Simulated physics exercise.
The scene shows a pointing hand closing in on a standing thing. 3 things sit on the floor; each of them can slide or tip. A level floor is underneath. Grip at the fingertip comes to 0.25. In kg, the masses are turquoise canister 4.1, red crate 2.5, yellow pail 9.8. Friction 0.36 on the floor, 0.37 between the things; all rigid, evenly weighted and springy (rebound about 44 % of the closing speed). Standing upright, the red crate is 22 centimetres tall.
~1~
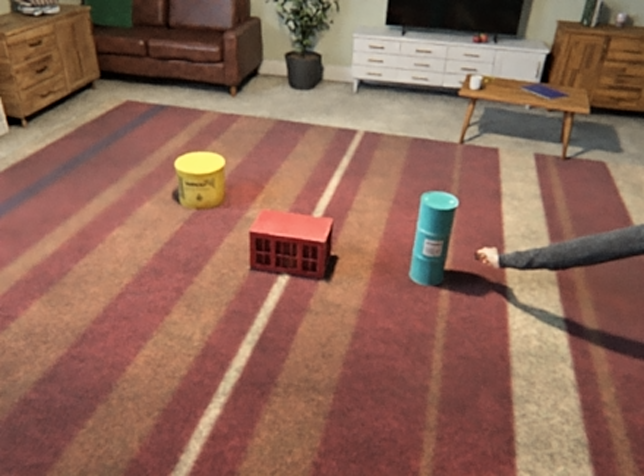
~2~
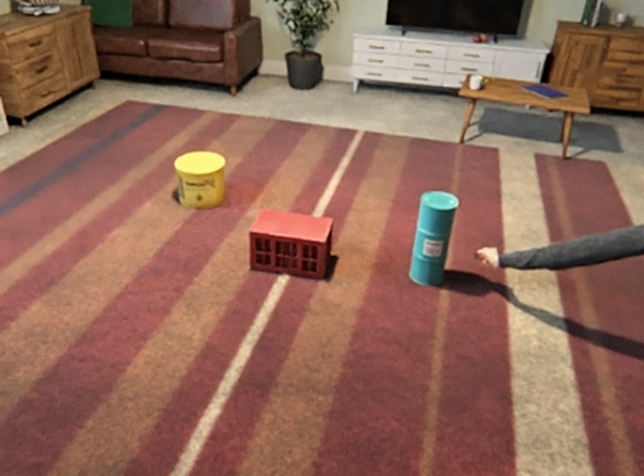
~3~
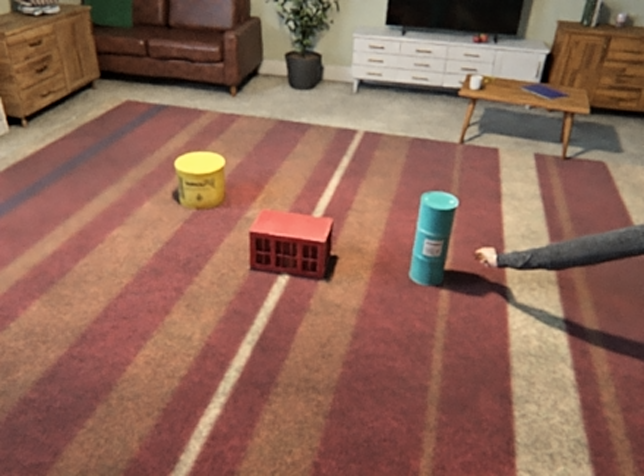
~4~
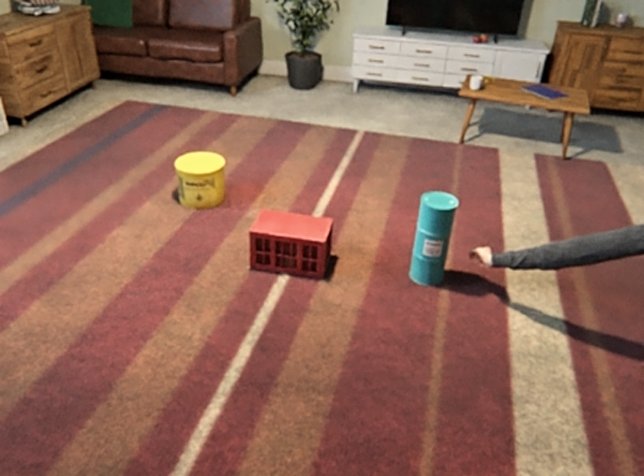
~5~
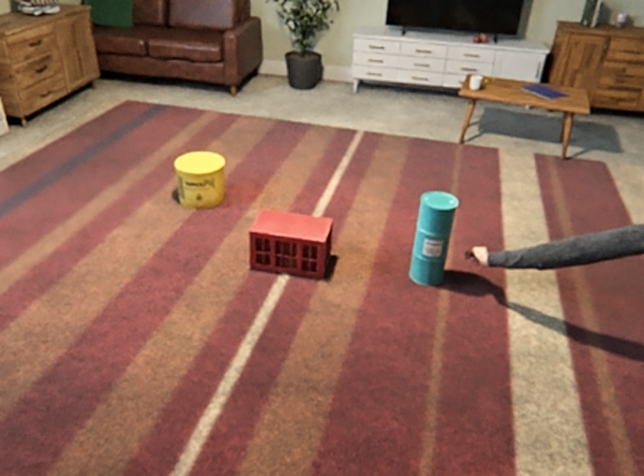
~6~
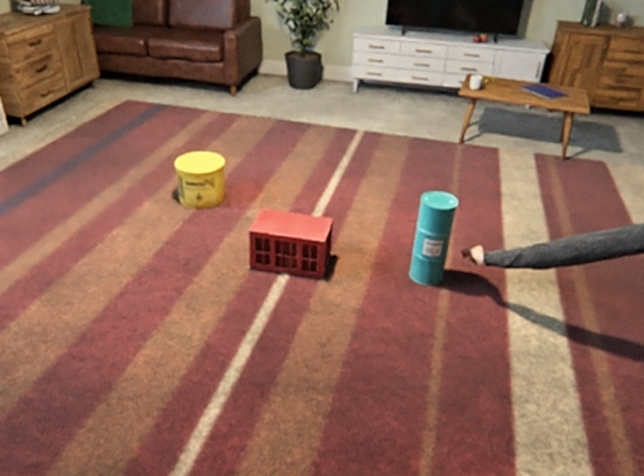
A pointing hand inches left toward a standing turquoise canister while the other objects stay still.
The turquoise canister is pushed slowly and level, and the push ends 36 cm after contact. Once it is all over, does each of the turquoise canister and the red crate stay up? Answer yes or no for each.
Turquoise canister: Yes, it stays up. Red crate: Yes, it stays up.
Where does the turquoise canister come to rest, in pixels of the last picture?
It settles close to (359, 230).
Then, 0.50 s after the last picture, hand has come 22 cm; turquoise canister slid 9 cm near (414, 237).
Then, 0.90 s after the last picture, hand has come 34 cm; turquoise canister slid 21 cm near (390, 234).
Then, 1.30 s after the last picture, hand has come 46 cm; turquoise canister slid 33 cm near (365, 230).
At rest, not toppled but over 14 cm from the start, turquoise canister; the other 2 in place, give or take 14 cm. Seen from the same camera at the end, turquoise canister near (359, 230), red crate near (292, 243).
